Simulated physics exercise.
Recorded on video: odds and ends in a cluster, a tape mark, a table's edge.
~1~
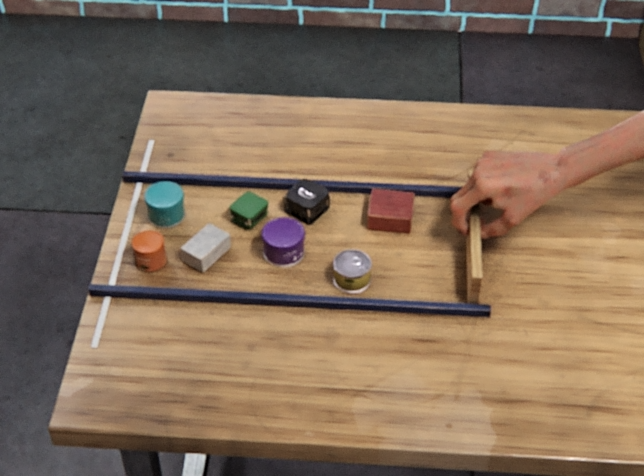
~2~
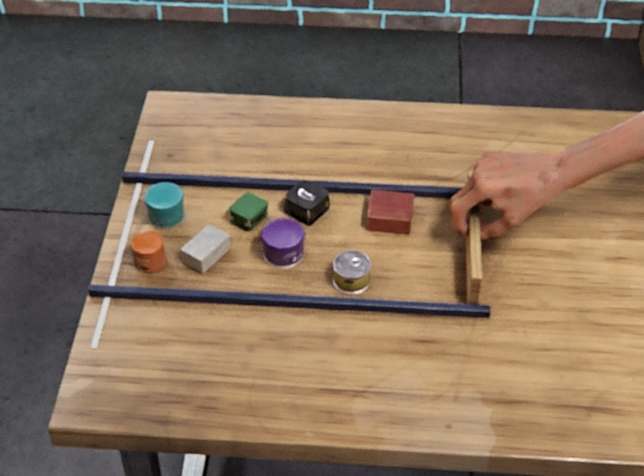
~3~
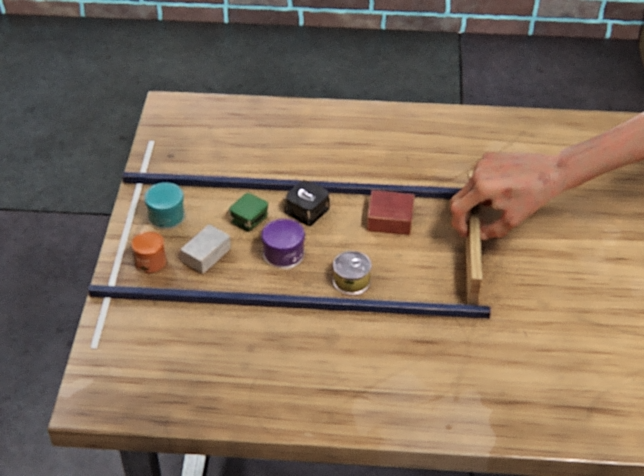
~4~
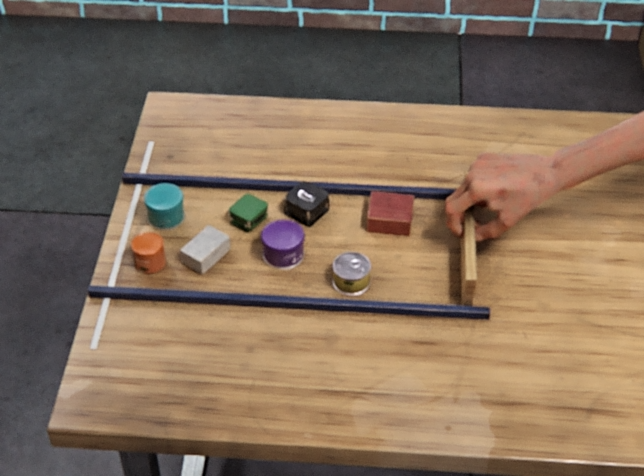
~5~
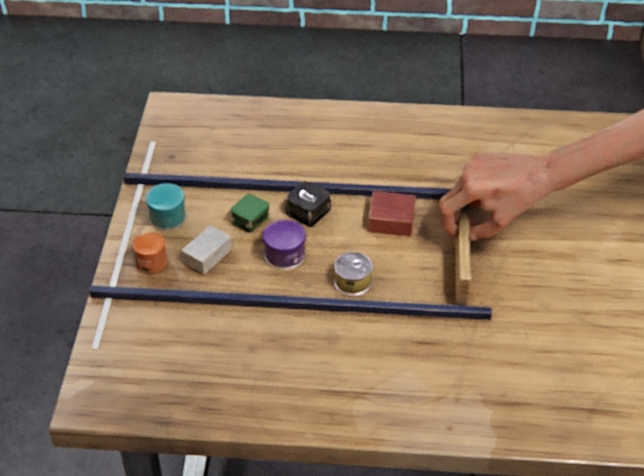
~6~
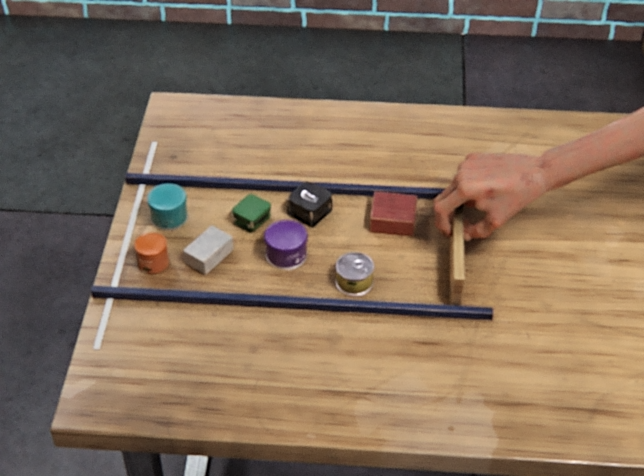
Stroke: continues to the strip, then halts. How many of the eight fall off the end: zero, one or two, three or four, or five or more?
I predict that five of them or more will leave the table.
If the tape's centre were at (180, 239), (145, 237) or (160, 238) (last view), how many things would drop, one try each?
In order, the counts are 2, 5 and 4.
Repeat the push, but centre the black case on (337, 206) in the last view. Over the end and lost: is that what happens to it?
Result: It does not stay.
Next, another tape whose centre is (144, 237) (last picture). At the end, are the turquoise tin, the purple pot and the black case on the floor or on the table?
Result - the turquoise tin is gone, the purple pot is safe, the black case is gone.
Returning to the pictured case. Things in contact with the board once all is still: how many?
Result: 2 in all.
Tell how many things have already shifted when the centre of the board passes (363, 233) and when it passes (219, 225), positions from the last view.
At the first point the count is 3, at the second it's 8.
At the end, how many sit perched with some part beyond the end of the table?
It comes to 2.
Soon after, none off yet; orange tub at rest near (152, 253); turquoise tin at rest near (168, 207); white block at rest near (209, 250).
After that, none off yet; orange tub at rest near (152, 253); turquoise tin at rest near (168, 207); white block moving near (199, 252).
And then, none off yet; orange tub displaced well along near (89, 254); turquoise tin tilting well over near (86, 218); white block displaced well along near (121, 251).
In the end, the number that fall off is five or more; gone, red block, black case, green case, white block, turquoise tin and orange tub.
